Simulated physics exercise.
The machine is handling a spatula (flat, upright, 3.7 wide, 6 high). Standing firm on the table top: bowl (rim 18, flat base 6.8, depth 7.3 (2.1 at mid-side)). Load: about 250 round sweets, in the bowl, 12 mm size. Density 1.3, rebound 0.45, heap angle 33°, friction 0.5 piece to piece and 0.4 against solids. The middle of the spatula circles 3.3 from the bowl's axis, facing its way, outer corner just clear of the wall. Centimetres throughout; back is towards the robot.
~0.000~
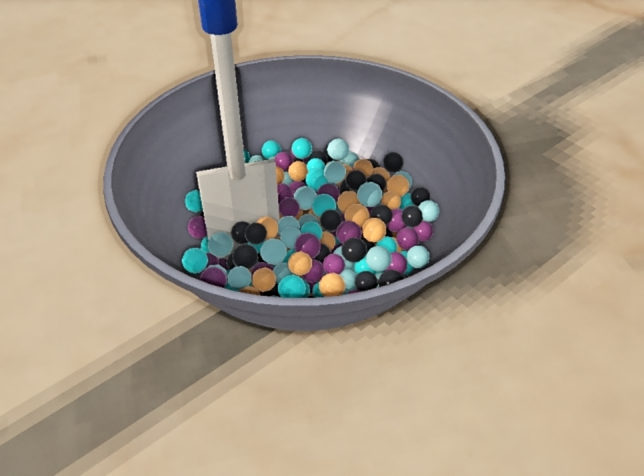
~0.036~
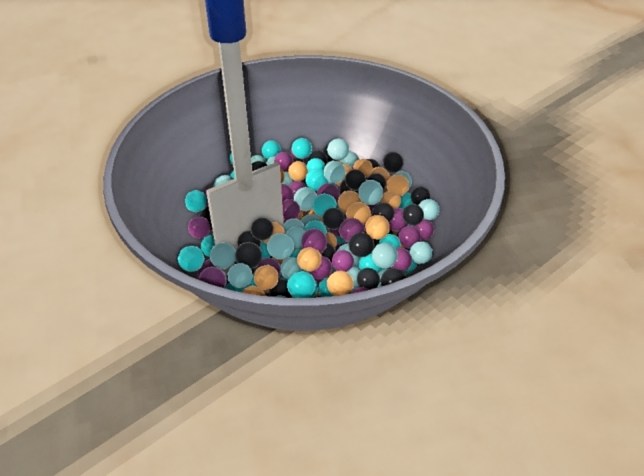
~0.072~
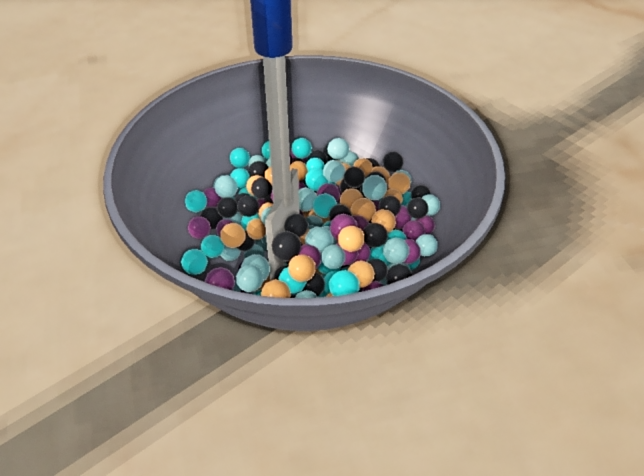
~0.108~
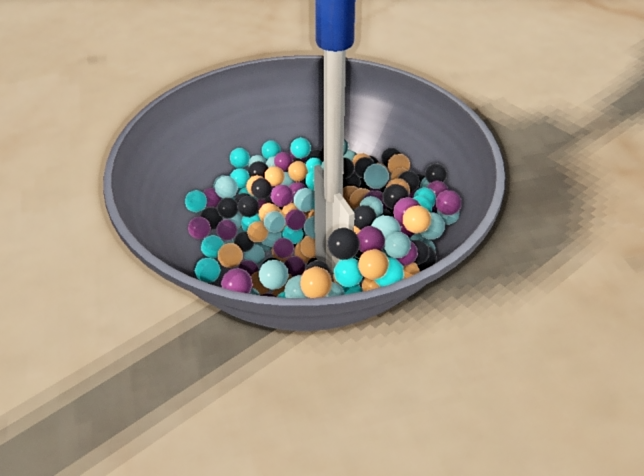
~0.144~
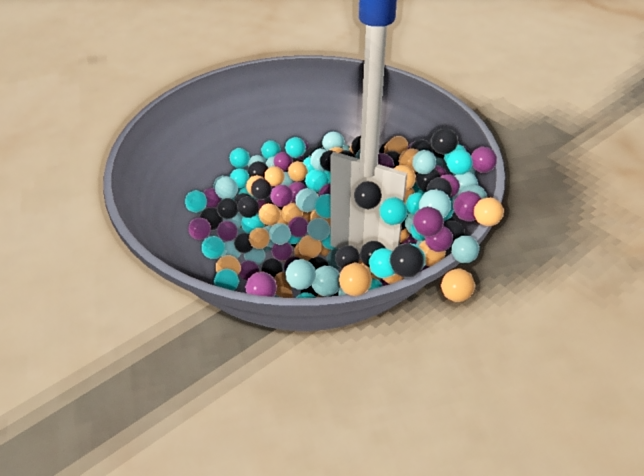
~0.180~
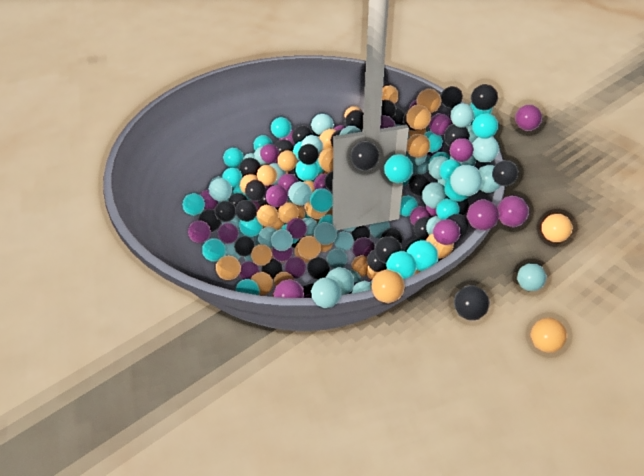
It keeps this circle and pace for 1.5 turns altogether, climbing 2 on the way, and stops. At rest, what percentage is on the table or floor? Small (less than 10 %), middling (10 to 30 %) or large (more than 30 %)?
Answer: Middling; 10 to 30 % of the round sweets finish on the table or floor.
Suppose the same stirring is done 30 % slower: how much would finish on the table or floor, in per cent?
In that case some 5 per cent.
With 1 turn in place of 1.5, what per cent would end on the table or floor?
Then about 15 per cent.
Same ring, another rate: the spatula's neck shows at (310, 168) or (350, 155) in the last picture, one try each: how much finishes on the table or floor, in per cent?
Some 0 and 0 per cent.
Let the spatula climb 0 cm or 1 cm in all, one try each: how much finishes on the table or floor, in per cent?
Some 20 and 25 per cent.
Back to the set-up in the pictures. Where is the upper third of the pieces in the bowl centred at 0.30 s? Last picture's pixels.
Around (227, 138).
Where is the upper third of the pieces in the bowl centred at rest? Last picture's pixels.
Near (319, 202).
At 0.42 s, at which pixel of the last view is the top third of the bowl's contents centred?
Around (264, 233).
After 0.30 s, 314° round, highest piece 11 above the table; 222 in the bowl, 9 on the table or floor, 23 in flight or on the tool.
After 0.42 s, 90° round, highest piece 9 above the table; 214 in the bowl, 33 on the table or floor, 7 in flight or on the tool.
After 0.68 s, 180° round, highest piece 6 above the table; 214 in the bowl, 40 on the table or floor.
After 1.38 s, 180° round, highest piece 6 above the table; 214 in the bowl, 40 on the table or floor.
In the end, 214 in the bowl, 40 on the table or floor. That is 16 % on the table or floor.
